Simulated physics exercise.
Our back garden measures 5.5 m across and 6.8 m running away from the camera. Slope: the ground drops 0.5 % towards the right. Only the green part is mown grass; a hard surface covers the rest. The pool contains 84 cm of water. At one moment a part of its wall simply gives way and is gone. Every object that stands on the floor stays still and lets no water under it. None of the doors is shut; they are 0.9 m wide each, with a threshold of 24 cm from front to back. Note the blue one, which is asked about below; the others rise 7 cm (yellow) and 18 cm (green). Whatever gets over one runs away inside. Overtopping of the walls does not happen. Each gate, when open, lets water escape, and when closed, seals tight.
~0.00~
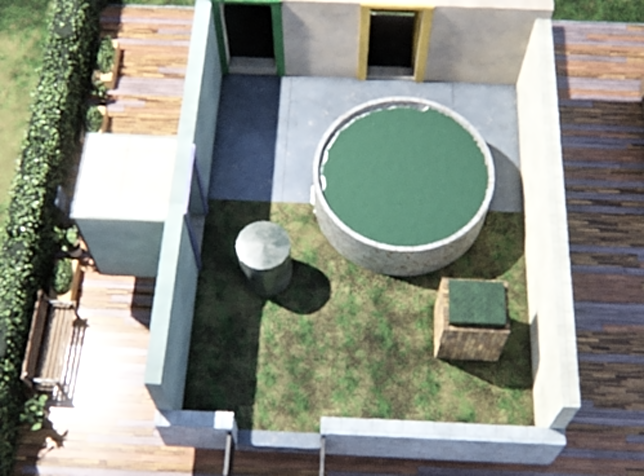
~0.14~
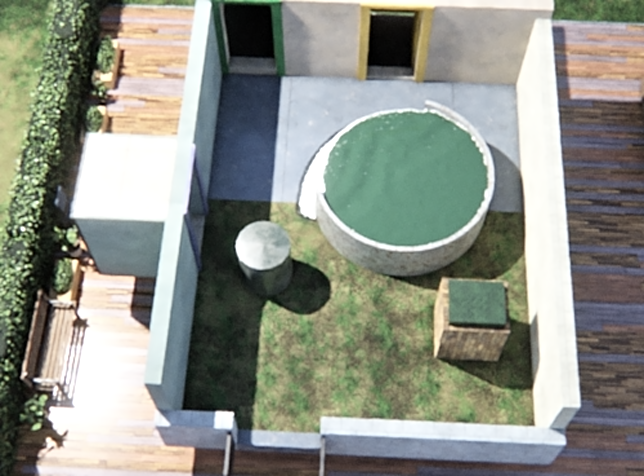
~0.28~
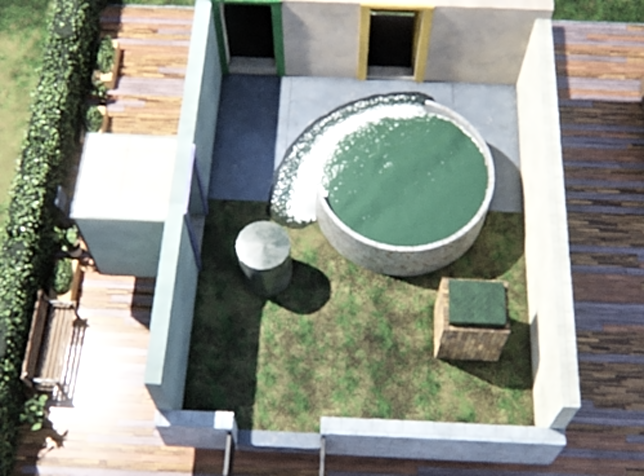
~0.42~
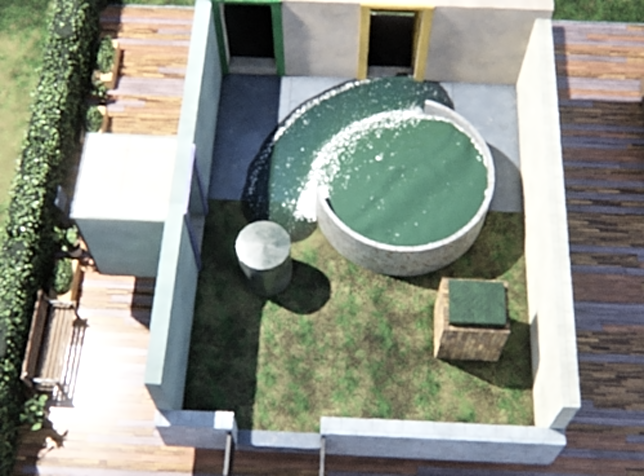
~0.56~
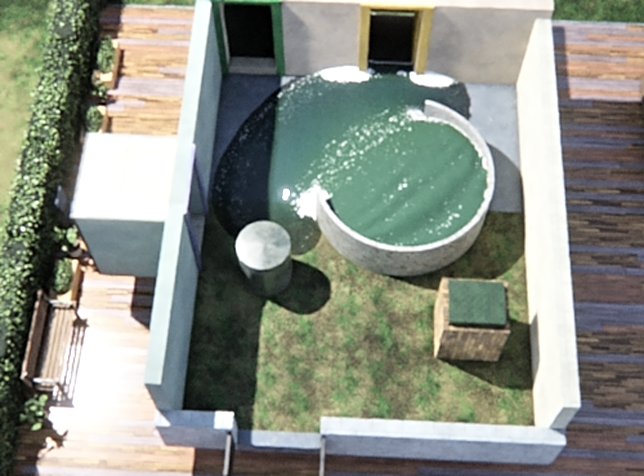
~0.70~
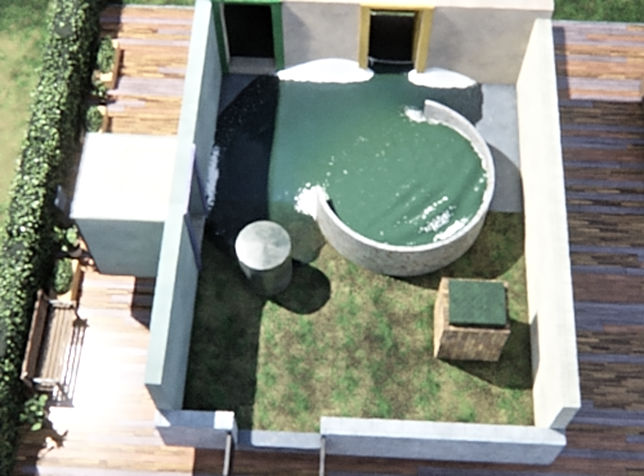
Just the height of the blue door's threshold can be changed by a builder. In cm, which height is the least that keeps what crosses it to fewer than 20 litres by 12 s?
A height of about 20 cm would just do it.
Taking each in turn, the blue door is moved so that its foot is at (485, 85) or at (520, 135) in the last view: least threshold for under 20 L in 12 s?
In turn: About 16 cm, about 14.5 cm.
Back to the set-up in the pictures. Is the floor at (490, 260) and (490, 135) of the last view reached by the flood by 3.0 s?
Taking them as asked: Spared, then awash.
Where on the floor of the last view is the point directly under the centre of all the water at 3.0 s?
Roughly (323, 163).
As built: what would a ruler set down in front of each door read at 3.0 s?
Yellow 24, blue 15, green 40 cm.
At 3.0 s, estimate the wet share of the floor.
Roughly 55 percent of the floor.
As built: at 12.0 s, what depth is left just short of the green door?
9.0 cm.
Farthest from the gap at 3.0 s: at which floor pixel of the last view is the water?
I'd put the front's tip around (186, 381).
After 1.4 s water covers 40 % of the floor, deepest (65 cm) near (220, 94); 15 cm at the blue door, 8 litres in over its 8 cm threshold.
After 3.0 s water covers 55 % of the floor, deepest (42 cm) near (222, 78); 15 cm at the blue door, 28 litres in over its 8 cm threshold.
After 12.0 s water covers 100 % of the floor, deepest (13 cm) near (529, 409); 9 cm at the blue door, 185 litres in over its 8 cm threshold.
At the blue door as built, the water arrived by 0.8 s and peaked near 23 cm at 4.8 s.
Run again over the same 12 s with other heights there, 44 litres in over 16 cm, 12 litres over 21.5 cm. The limit of 20 litres is kept from about 20 cm up.
